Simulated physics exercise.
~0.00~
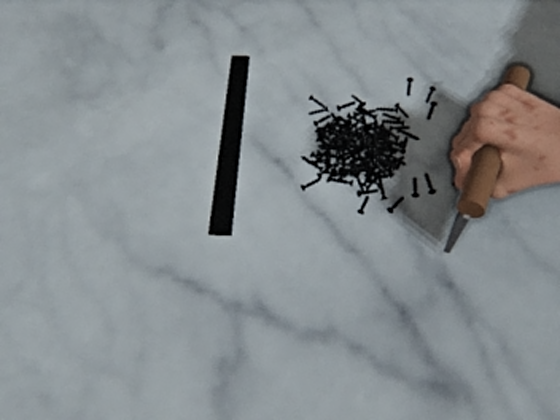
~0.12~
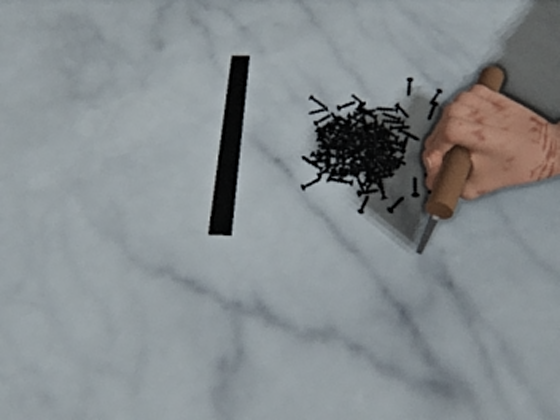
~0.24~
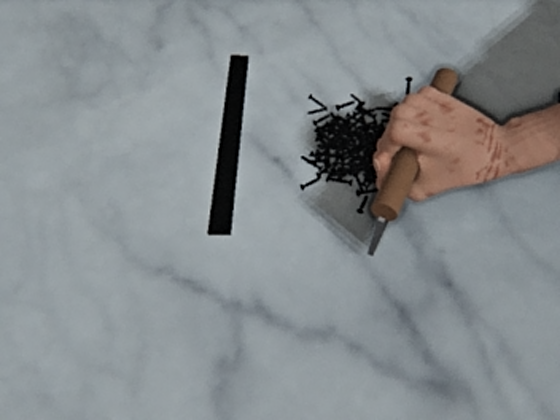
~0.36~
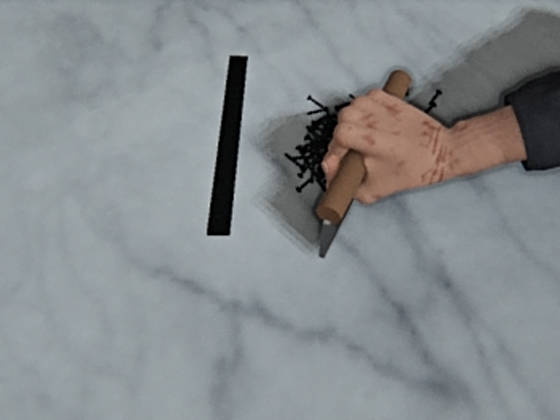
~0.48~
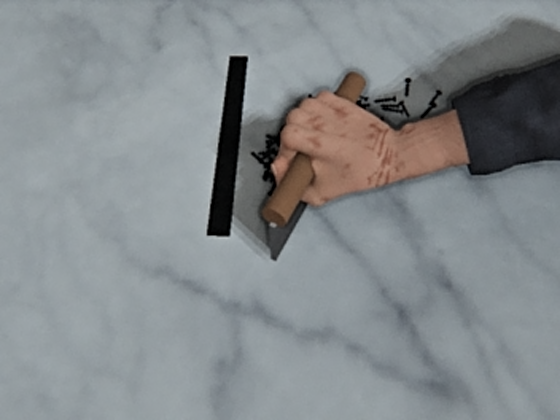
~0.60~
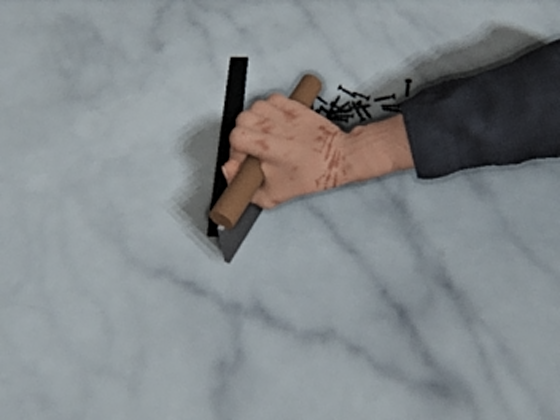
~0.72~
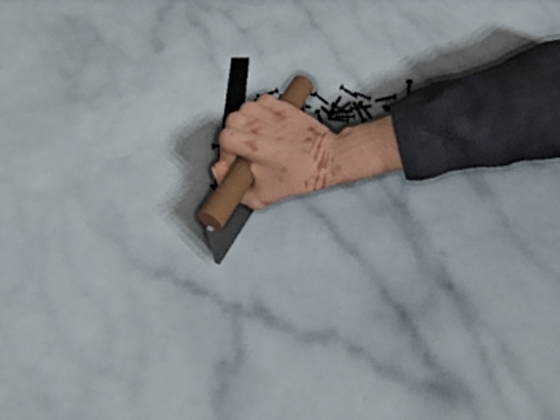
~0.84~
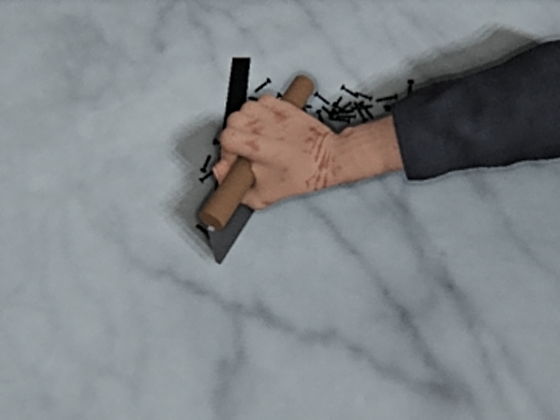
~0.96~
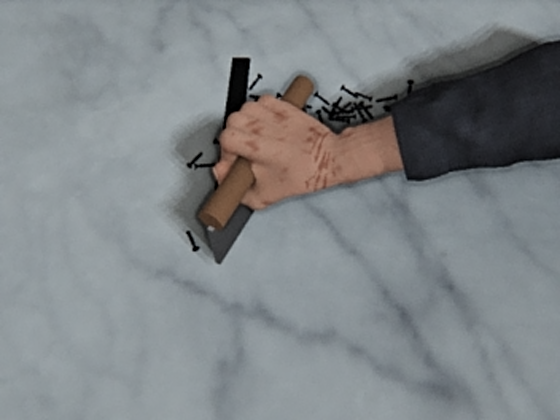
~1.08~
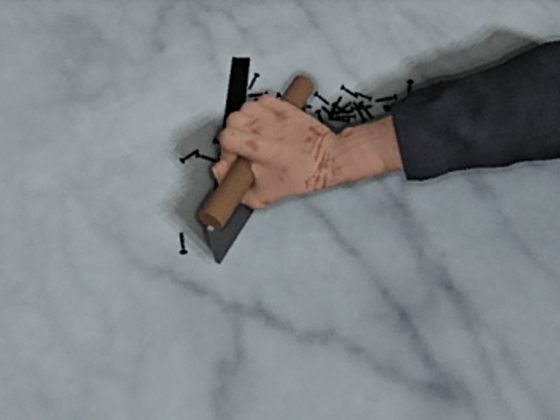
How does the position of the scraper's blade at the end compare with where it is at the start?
At the start the blade is to the right of the heap of screws, well away from the black strip. By the end it is much farther left, resting at the lower part of the strip.
